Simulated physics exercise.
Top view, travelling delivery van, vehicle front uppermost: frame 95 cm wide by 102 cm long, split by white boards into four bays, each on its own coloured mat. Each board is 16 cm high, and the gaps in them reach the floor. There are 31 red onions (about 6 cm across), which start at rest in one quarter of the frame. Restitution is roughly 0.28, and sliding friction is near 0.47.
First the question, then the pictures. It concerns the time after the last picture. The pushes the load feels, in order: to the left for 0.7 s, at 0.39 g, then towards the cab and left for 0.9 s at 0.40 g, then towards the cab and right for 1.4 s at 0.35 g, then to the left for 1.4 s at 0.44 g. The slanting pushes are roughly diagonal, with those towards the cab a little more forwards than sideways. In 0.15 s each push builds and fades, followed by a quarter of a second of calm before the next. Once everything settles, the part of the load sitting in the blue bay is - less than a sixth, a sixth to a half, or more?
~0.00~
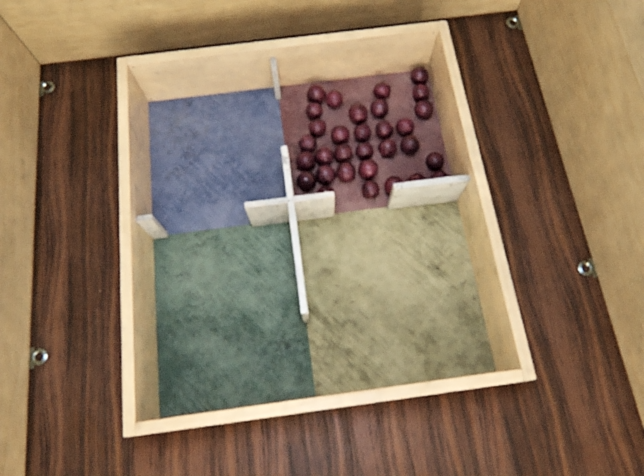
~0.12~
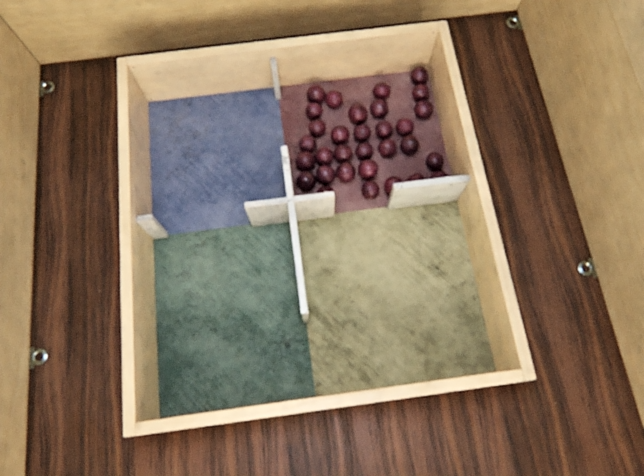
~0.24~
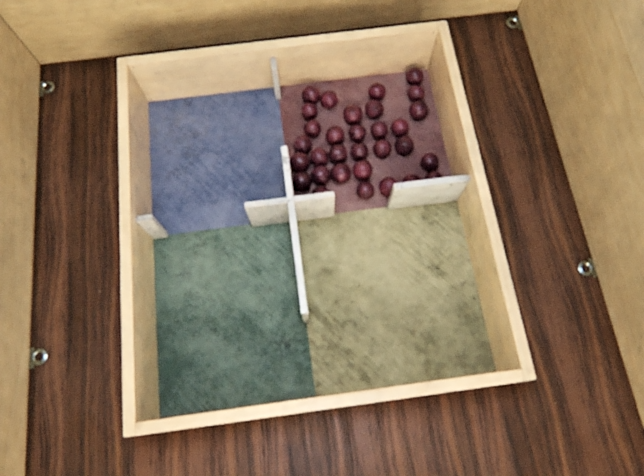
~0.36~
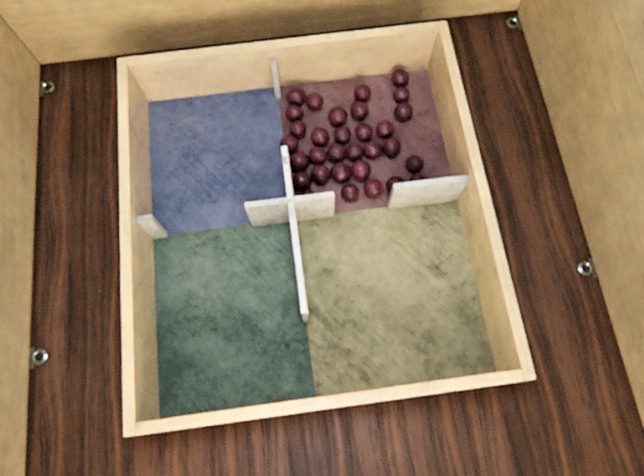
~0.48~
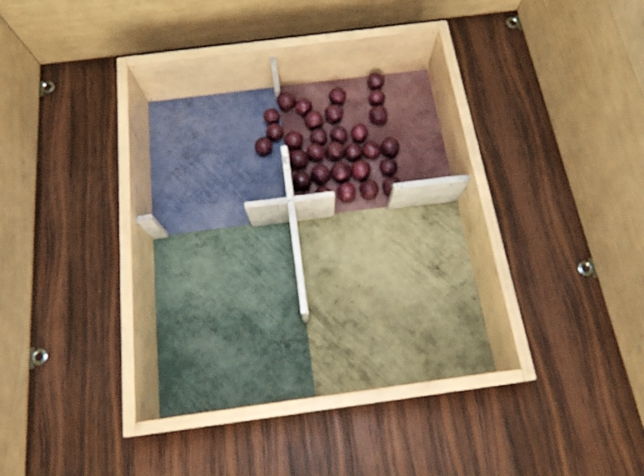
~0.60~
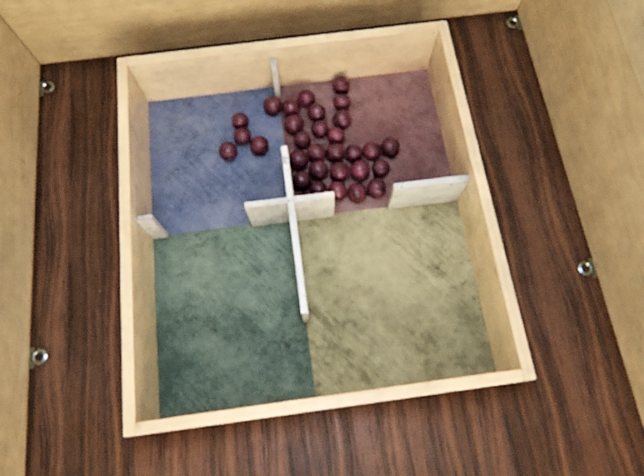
It is over half.
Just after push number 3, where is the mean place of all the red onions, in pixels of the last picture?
Roughly (276, 101).
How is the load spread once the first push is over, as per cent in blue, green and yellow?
Shares - blue: 40, green: 0, yellow: 0 (per cent).
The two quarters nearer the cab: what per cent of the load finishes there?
Share: About 100 in a hundred.
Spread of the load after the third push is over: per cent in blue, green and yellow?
At that point the shares are blue 60, green 0 and yellow 0 per cent.
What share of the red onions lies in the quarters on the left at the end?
That works out to roughly 80 percent.
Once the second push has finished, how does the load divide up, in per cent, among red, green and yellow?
In per cent: Red 20, green 0 and yellow 0.
After push 1 (0.94 s), 20 in the red bay and 11 in the blue bay.
After push 2 (2.09 s), 7 in the red bay and 24 in the blue bay.
After push 3 (3.74 s), 13 in the red bay and 18 in the blue bay.
After push 4 (5.39 s), 6 in the red bay and 25 in the blue bay.
When it is over (at 5.76 s), 6 in the red bay and 25 in the blue bay. Asked share, 25 of 31, 81 per cent.
